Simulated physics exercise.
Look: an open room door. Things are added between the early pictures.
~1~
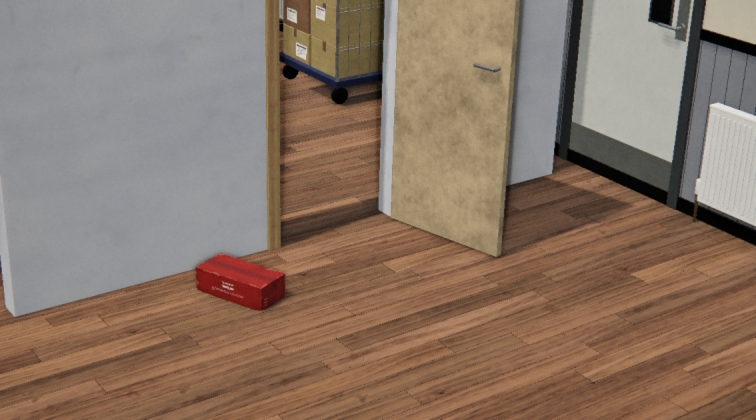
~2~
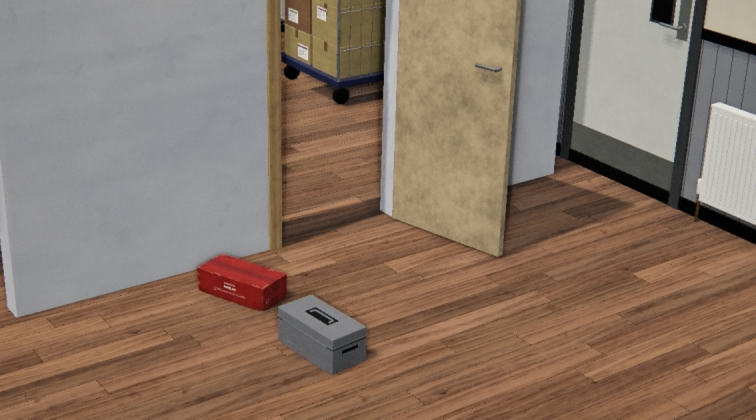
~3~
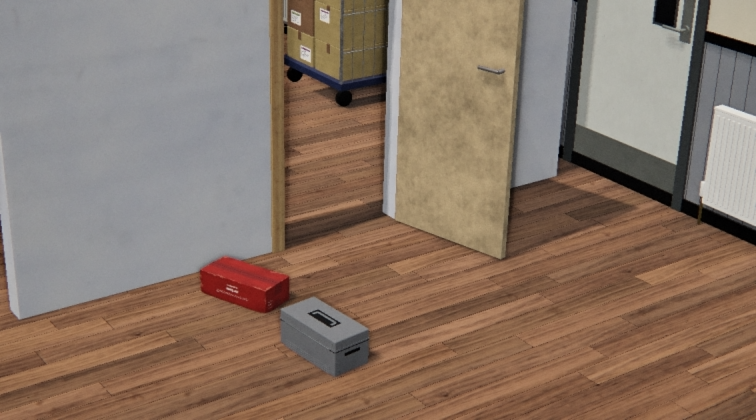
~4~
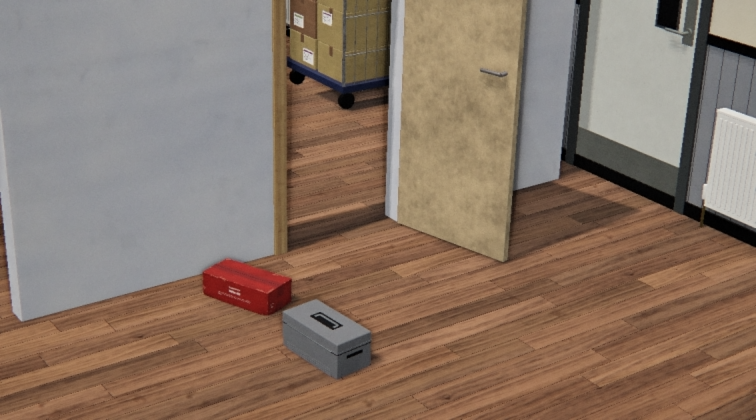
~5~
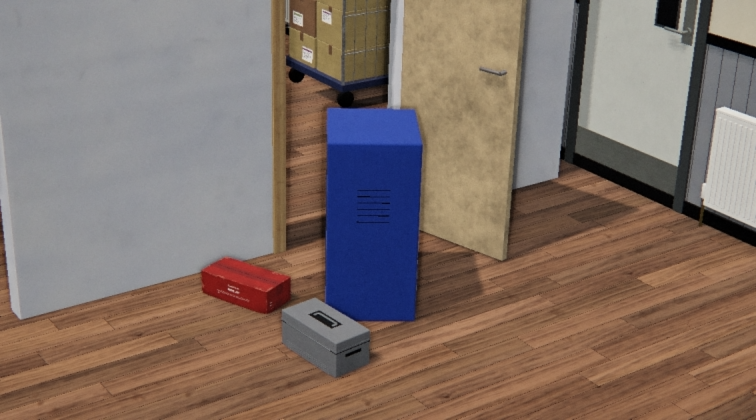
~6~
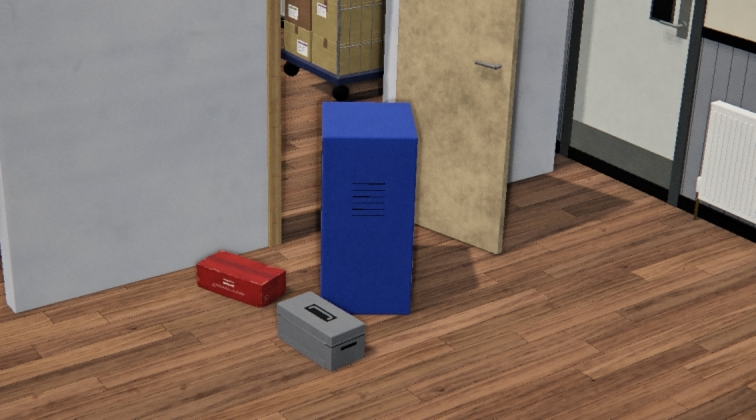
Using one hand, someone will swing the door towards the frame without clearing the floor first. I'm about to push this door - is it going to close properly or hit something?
It will hit something and stop.
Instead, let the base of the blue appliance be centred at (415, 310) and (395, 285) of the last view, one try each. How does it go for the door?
Try 1: Door ends up flush. Try 2: Door stays partly open.
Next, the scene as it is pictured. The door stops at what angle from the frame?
Close to 60 degrees, I'd say.
Then, 0.40 s on from there, door at 90°.
Then, 0.70 s on from there, door at 66°.
In the end, door at 59°; all 3 unmoved. At the end, from the last picture's camera, blue appliance near (365, 208).
